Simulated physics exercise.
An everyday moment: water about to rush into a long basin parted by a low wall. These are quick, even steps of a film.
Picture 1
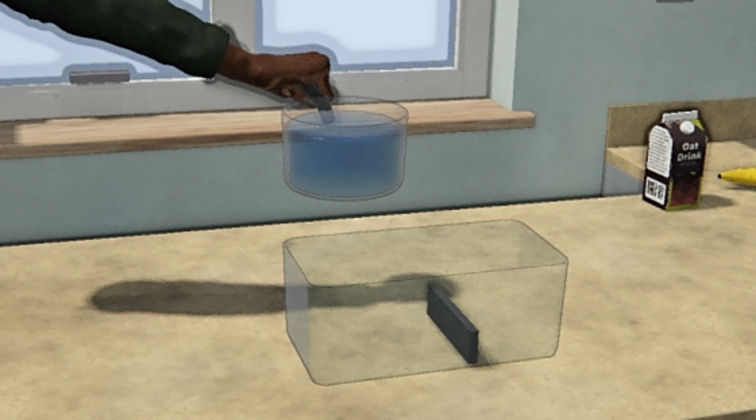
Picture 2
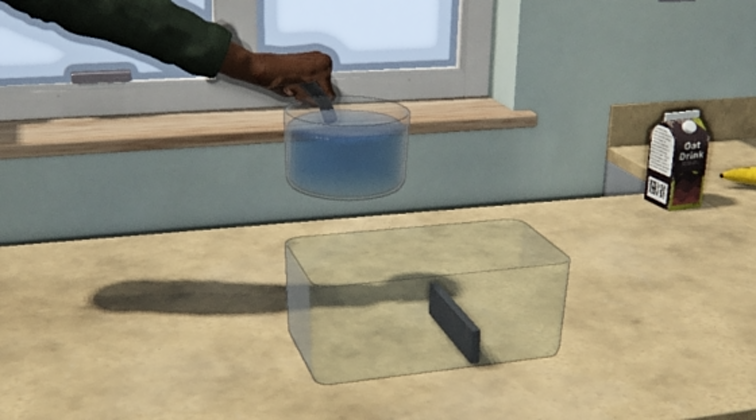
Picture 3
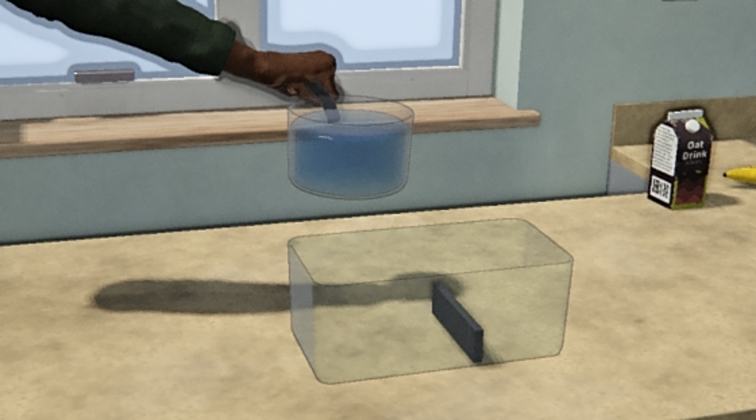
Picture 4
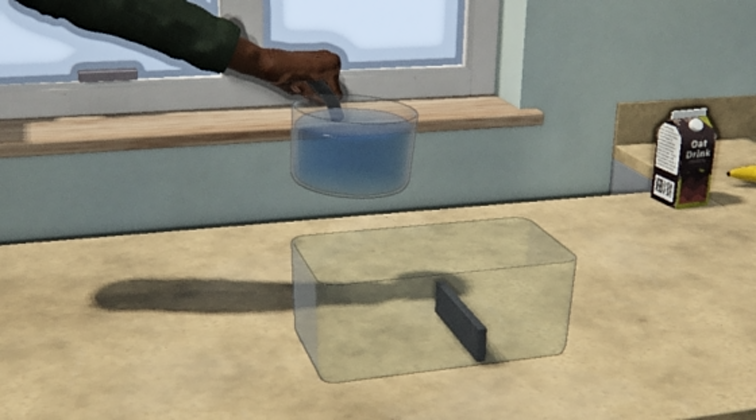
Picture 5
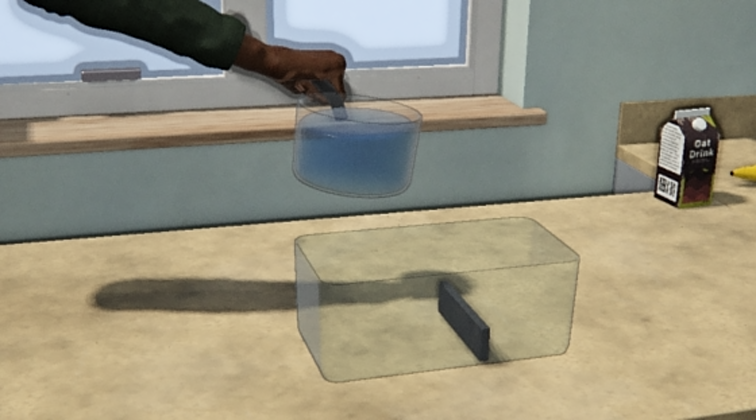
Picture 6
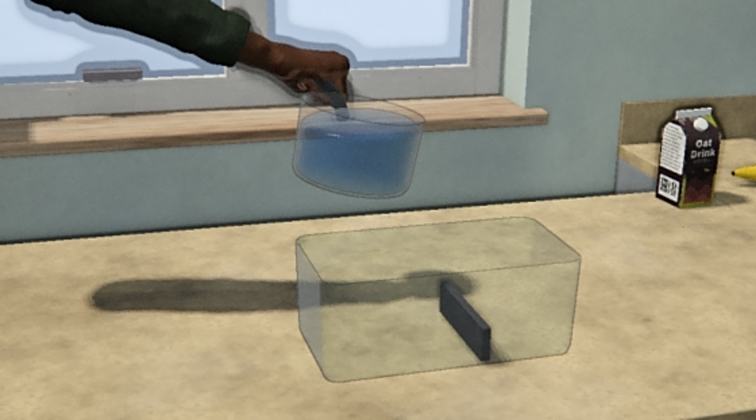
A hand holds a clear container of blue water above a basin and tilts it slightly.
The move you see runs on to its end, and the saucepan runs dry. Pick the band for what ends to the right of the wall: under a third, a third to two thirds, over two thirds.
The share right of the wall is between a third and two thirds.
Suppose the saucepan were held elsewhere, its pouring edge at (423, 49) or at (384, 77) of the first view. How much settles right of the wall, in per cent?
About 75 and 45 per cent.
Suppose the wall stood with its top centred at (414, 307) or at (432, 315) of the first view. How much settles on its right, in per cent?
Roughly 95 per cent, and 75 per cent.
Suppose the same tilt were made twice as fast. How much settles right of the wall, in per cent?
Close to 35 per cent.
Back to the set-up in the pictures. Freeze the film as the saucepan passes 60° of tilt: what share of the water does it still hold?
Close to 70 per cent.
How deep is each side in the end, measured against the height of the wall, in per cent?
Near 30 on the left, 80 on the right.
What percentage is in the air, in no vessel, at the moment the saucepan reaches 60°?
Some 25 per cent.
A moment on, the saucepan is tipped part way and 71 per cent is still to pour, 3 is left of the wall and 3 right of it.
Next, the saucepan is tipped on its side and 20 per cent is still to pour, 16 is left of the wall and 51 right of it.
Then the saucepan is tipped on its side and 3 per cent is still to pour, 37 is left of the wall and 57 right of it.
Later the saucepan is tipped on its side and 0 per cent is still to pour, 42 is left of the wall and 57 right of it.
At rest 43 per cent lies left of the wall, 57 right of it and 0 outside.
